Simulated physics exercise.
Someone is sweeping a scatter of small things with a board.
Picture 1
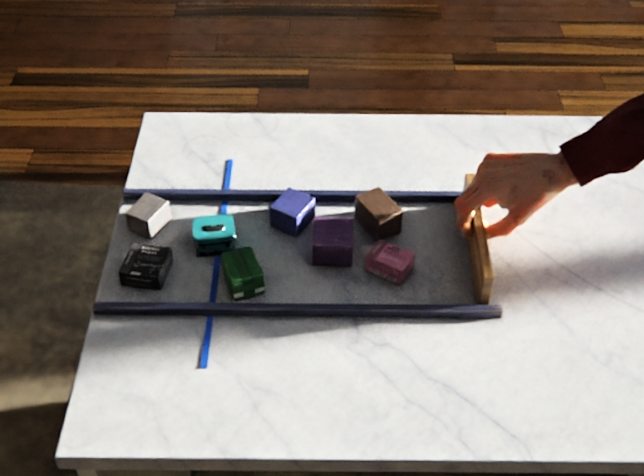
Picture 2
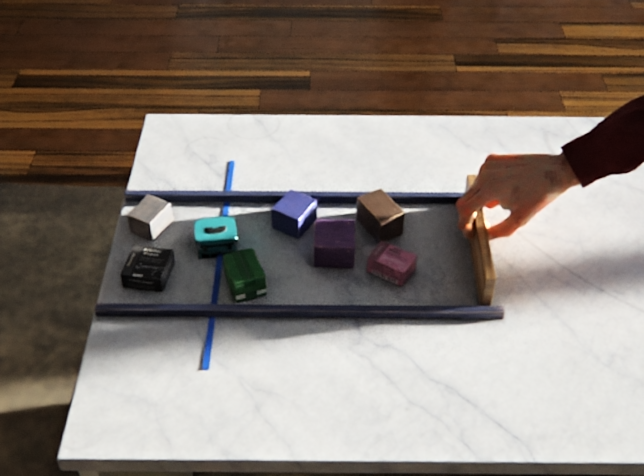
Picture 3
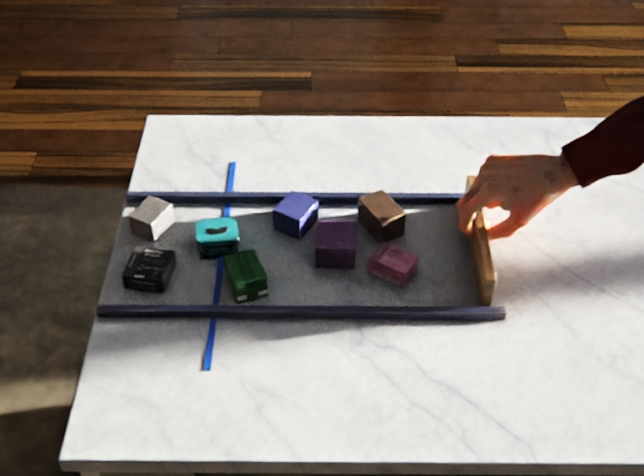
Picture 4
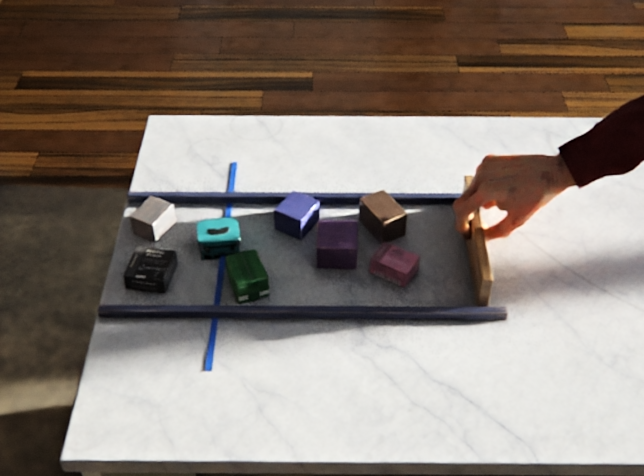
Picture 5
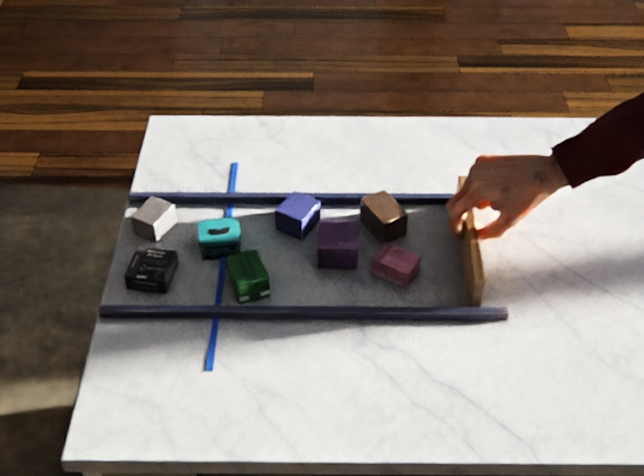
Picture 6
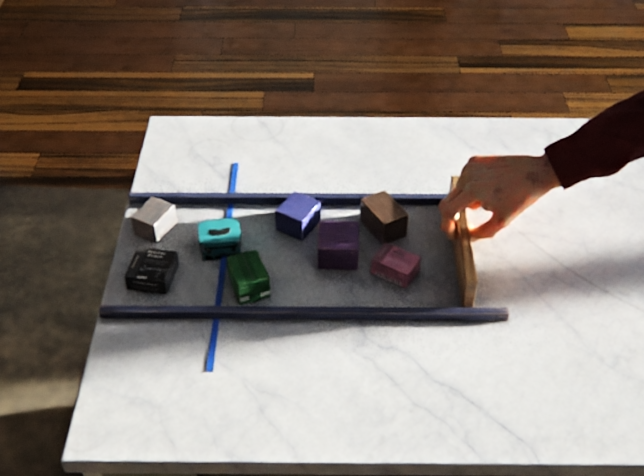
On a white marble table above a wood floor, a hand holds a wooden board upright at the right end of a grey strip between two dark rails, with eight small blocks and boxes scattered along it. The hand then slides the board slightly left, while the objects stay in place.
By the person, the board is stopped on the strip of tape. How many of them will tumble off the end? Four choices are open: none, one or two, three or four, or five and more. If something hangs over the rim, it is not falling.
The number that tip off is going to be zero.
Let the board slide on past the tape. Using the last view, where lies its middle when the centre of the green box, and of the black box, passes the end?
The middle is at (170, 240) when it's the green box, and at (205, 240) when it's the black box.
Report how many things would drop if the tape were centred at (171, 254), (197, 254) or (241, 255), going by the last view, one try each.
Tallies in the order given: 2, 1, 0.
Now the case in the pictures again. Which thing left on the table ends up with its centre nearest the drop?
Result - foremost is the black box.
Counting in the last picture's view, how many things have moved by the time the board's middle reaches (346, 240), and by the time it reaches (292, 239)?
That gives 4 for the first and 6 for the second.
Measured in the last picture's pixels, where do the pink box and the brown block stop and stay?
Result: One about (199, 283), other about (214, 212).
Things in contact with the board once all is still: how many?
I count 3 of them.
A little later, none off yet; grey block at rest near (154, 219); black box at rest near (152, 270); turquoise case at rest near (220, 240).
Next, none off yet; grey block at rest near (154, 219); black box at rest near (152, 270); turquoise case moving near (210, 242).
When it is over, the number that fall off is zero.
